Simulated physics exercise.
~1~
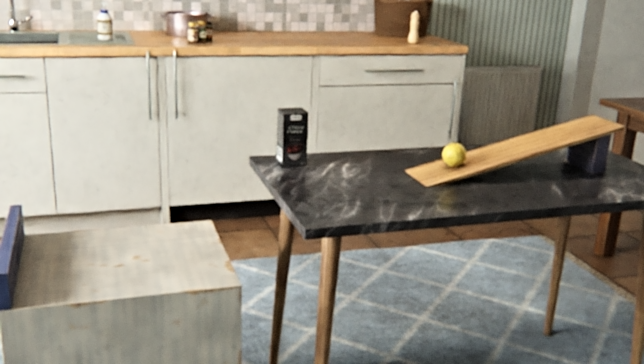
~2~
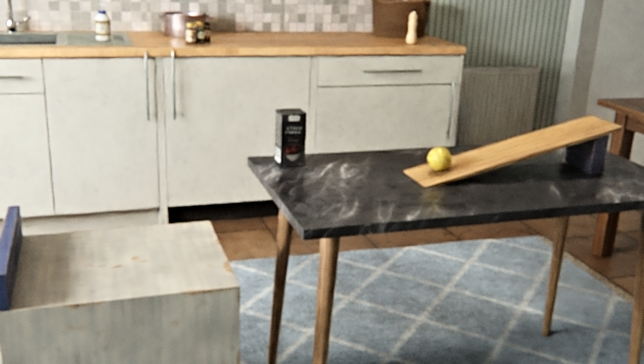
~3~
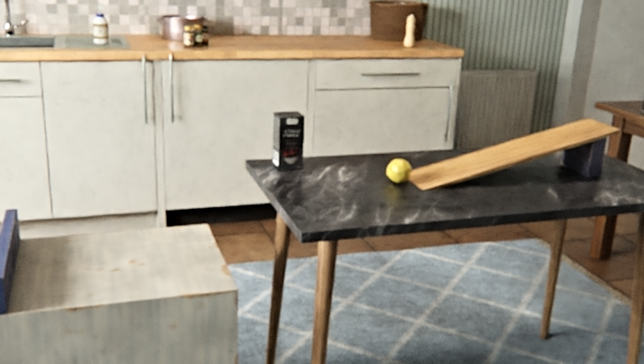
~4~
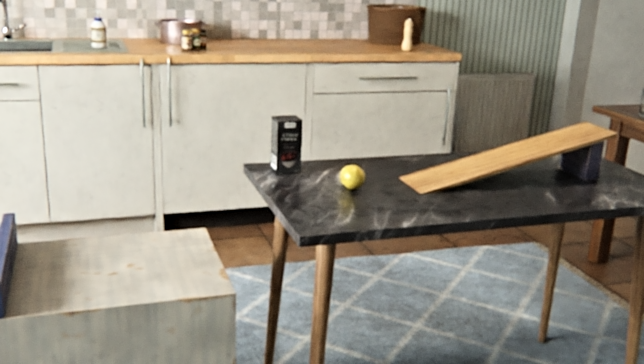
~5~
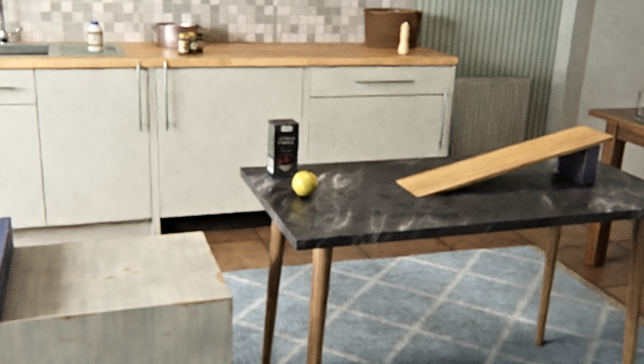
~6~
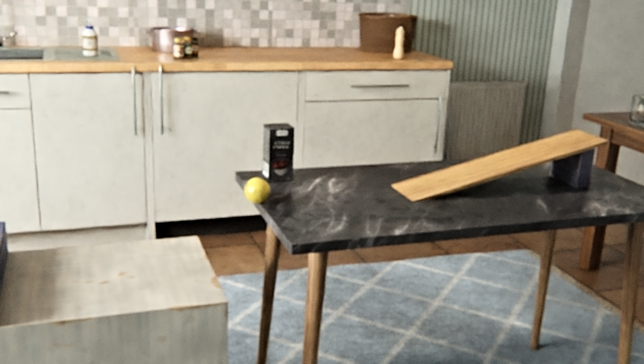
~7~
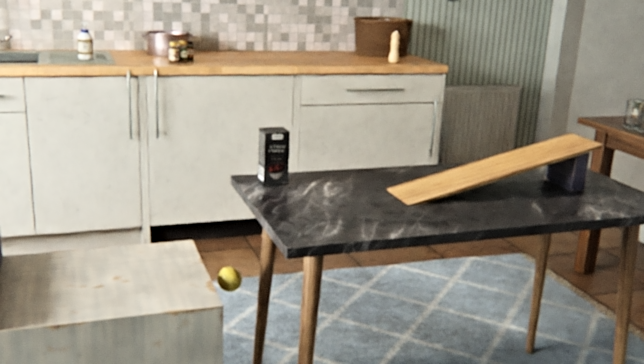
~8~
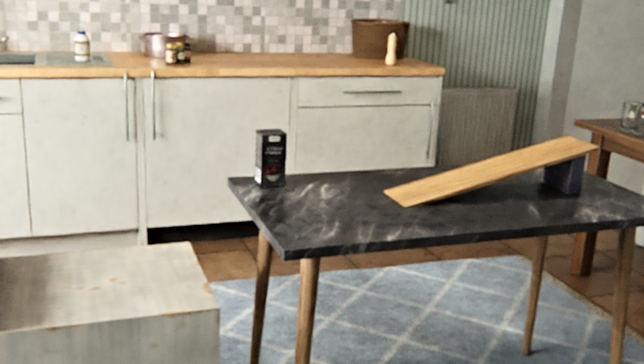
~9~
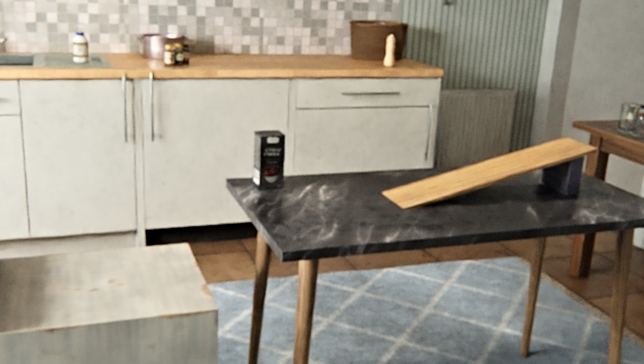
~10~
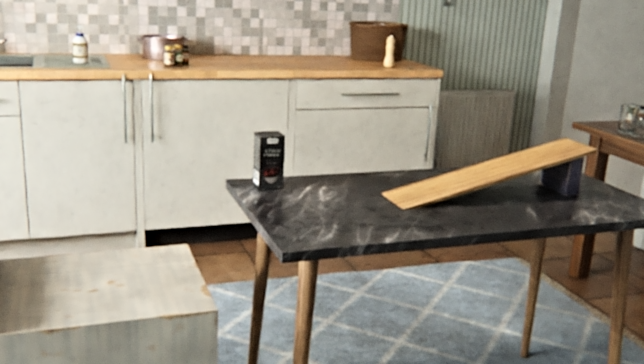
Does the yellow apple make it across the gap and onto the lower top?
No, the apple comes up short and drops down into the gap between the table and the lower top.
The footage shows a kitchen with a dark table holding a wooden ramp and a black carton, as a yellow apple rolls left off the ramp, passes the carton, goes over the edge and drops into the gap before a lower top, leaving the carton standing.
